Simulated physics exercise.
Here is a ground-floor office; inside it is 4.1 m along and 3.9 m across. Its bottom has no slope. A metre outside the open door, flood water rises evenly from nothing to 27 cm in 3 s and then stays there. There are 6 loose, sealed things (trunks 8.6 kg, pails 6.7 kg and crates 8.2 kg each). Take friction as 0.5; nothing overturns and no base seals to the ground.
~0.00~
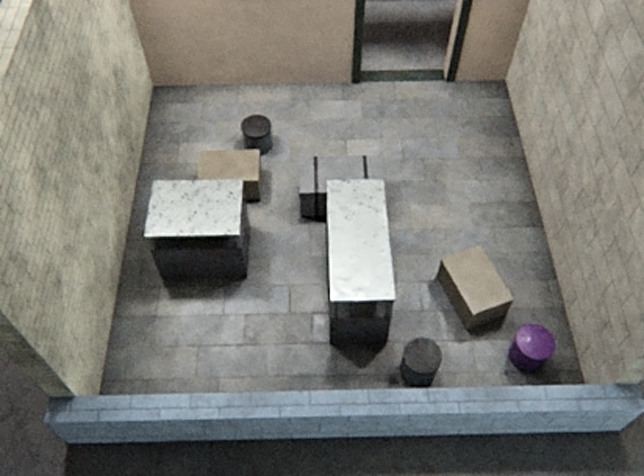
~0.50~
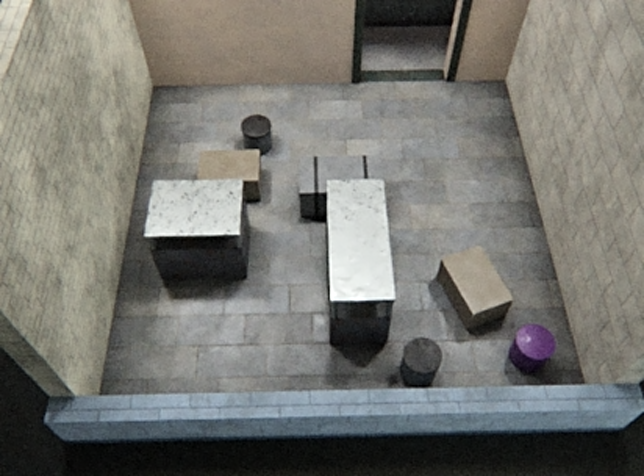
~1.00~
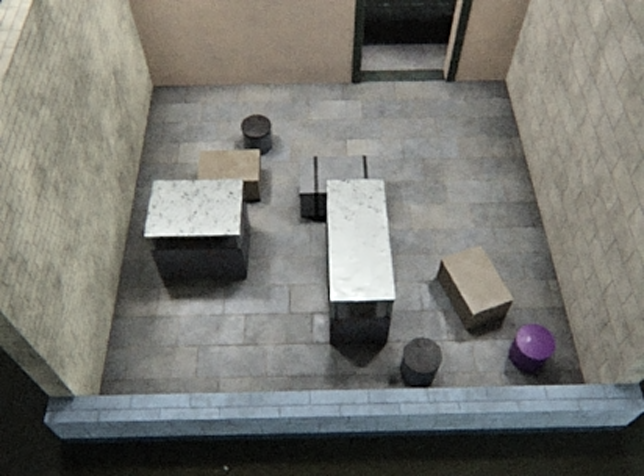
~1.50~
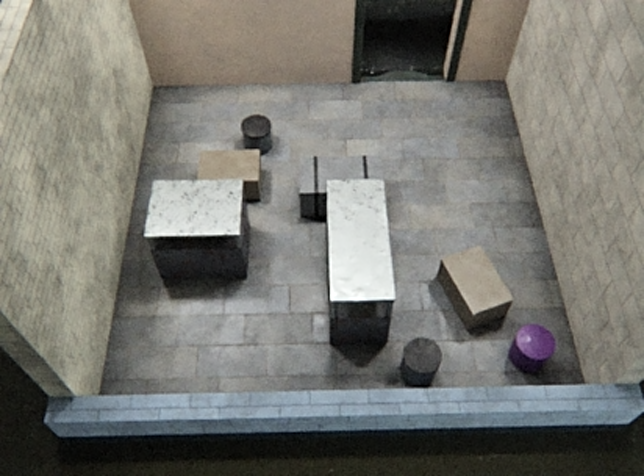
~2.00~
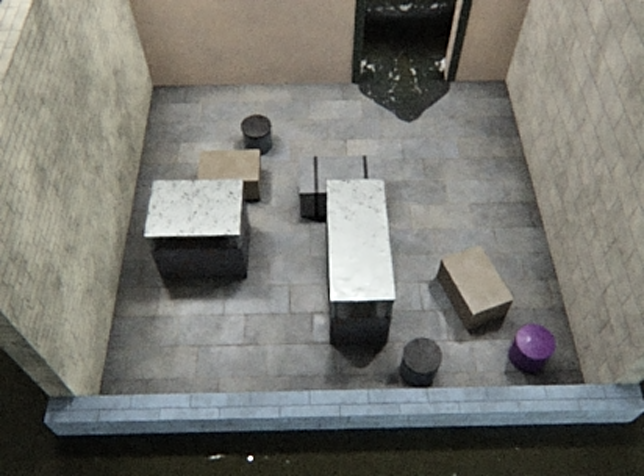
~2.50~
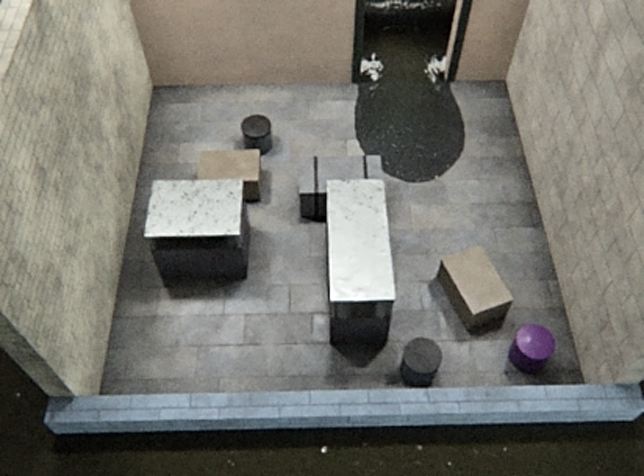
Dark water slips through the open doorway in the back wall of a small roofless room, seen from above in a fixed view, and spreads over the grey tiled floor in a rounded tongue. Two white-topped blocks, tan and dark boxes, dark round pails and a purple one at lower right stand about. White froth appears at the doorway, while the objects stay still.
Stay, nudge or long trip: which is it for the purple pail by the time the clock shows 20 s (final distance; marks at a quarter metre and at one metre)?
The purple pail moves a short way.
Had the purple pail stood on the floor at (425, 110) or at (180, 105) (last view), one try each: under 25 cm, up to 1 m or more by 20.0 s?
In turn: It ends far away; it travels far.
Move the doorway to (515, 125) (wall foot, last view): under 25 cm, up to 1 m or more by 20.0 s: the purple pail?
In that case the purple pail ends far away.
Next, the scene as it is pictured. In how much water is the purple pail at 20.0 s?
Roughly 27 cm.
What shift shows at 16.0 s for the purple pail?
About 60 cm.
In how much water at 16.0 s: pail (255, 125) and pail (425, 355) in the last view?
About 10 and 15 cm.
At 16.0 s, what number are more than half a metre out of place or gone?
5 of them.
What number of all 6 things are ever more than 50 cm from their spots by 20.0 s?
That makes 6.
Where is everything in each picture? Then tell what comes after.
In the first picture, the purple pail at (536, 341) rests on the ground; water covers 0.0 m2; 0 of 6 have shifted.
In the second picture, the purple pail at (536, 341), on the bottom; 0.0 m2 under water; 0 of 6 have shifted.
In the third picture, the purple pail at (536, 341) rests on the ground; 0.0 m2 under water; 0 of 6 have shifted.
In the fourth picture, the purple pail at (536, 341), on the bottom; water covers 0.0 m2; 0 of 6 have shifted.
In the fifth picture, the purple pail at (536, 341), on the bottom; 0.4 m2 under water; 0 of 6 have shifted.
In the sixth picture, the purple pail at (536, 341) rests on the ground; 1.4 m2 under water; 0 of 6 have shifted.
After 4.0 s the purple pail is near (536, 341), 0.0 m from its start, aground; 1 afloat.
After 9.0 s the purple pail is near (478, 372), 0.6 m from its start, afloat; 4 afloat.
After 16.0 s the purple pail is near (477, 368), 0.6 m from its start, afloat; 6 afloat.
After 20.0 s the purple pail is near (478, 367), 0.6 m from its start, afloat; 6 afloat.
